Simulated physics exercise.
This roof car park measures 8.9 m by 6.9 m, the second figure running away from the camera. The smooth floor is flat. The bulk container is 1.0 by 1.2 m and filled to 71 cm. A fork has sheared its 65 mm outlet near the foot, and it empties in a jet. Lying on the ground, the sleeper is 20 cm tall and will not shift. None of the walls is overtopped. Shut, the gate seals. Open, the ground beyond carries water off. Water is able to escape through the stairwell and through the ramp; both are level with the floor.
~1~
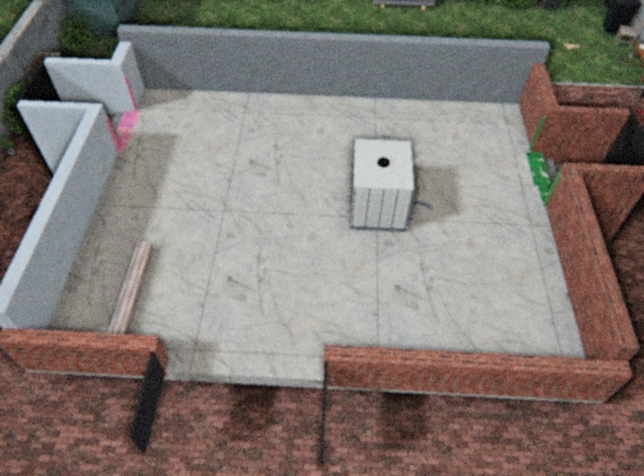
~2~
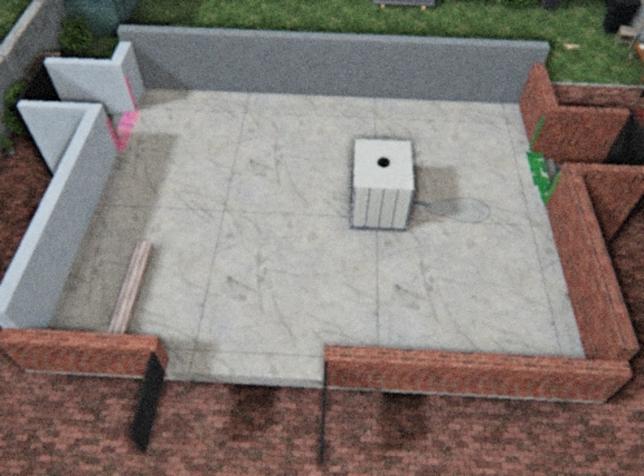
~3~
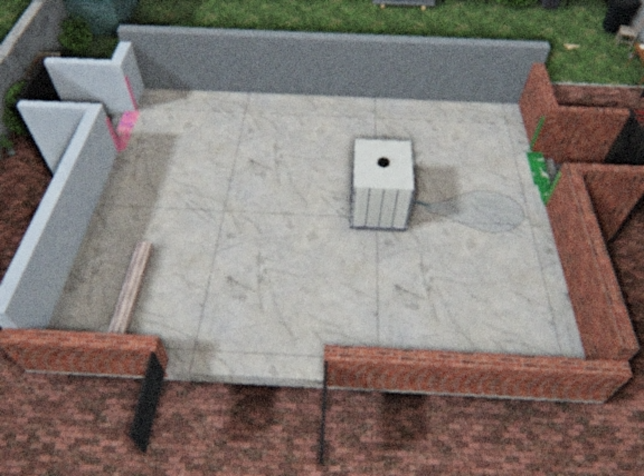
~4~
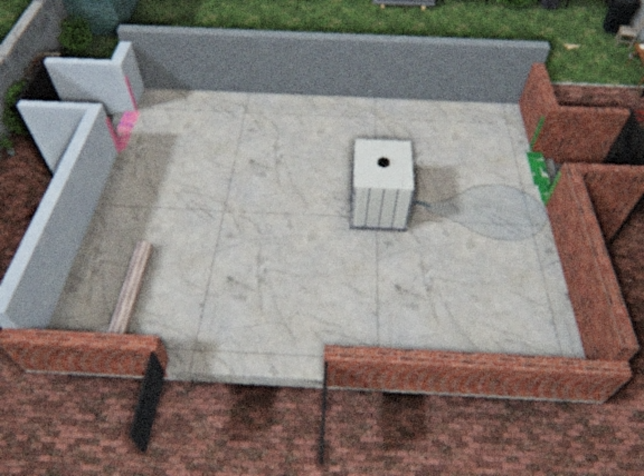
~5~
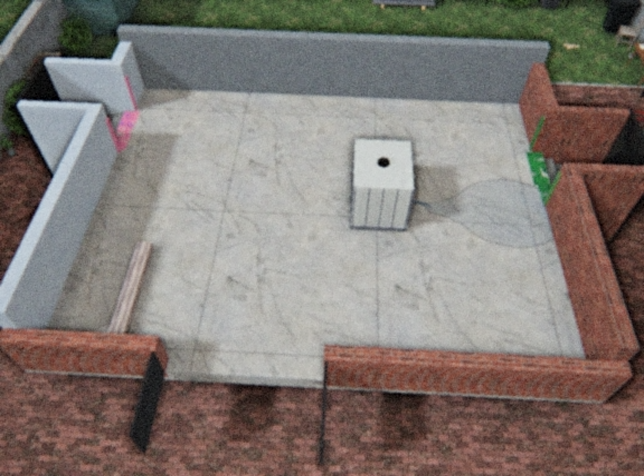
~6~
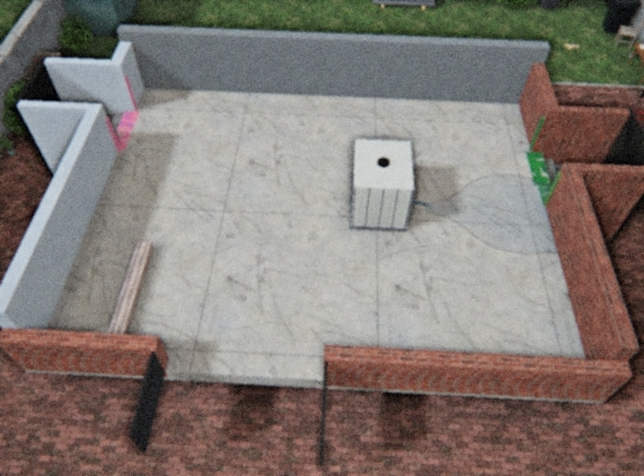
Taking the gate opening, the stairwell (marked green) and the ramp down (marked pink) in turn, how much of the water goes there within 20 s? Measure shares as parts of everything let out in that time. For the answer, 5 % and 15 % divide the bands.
Estimated shares - the gate opening: Under 5 %, the stairwell (marked green): More than 15 %, the ramp down (marked pink): Under 5 %.
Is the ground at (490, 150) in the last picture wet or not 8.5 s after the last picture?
Soaked.
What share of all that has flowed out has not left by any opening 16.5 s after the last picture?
Roughly 76 percent of it is still there.
Then, 1.5 s after the last picture water covers 5 % of the floor and is deepest (3 cm) near (535, 215); gone so far, the gate opening 0 %, the stairwell (marked green) 1 %, the ramp down (marked pink) 0 %.
Then, 4.5 s after the last picture water covers 10 % of the floor and is deepest (3 cm) near (545, 216); gone so far, the gate opening 0 %, the stairwell (marked green) 5 %, the ramp down (marked pink) 0 %.
Then, 8.5 s after the last picture water covers 15 % of the floor and is deepest (2 cm) near (545, 216); gone so far, the gate opening 0 %, the stairwell (marked green) 12 %, the ramp down (marked pink) 0 %.
Then, 12.5 s after the last picture water covers 15 % of the floor and is deepest (2 cm) near (545, 216); gone so far, the gate opening 0 %, the stairwell (marked green) 18 %, the ramp down (marked pink) 0 %.
Then, 16.5 s after the last picture water covers 20 % of the floor and is deepest (2 cm) near (546, 223); gone so far, the gate opening 0 %, the stairwell (marked green) 25 %, the ramp down (marked pink) 0 %.
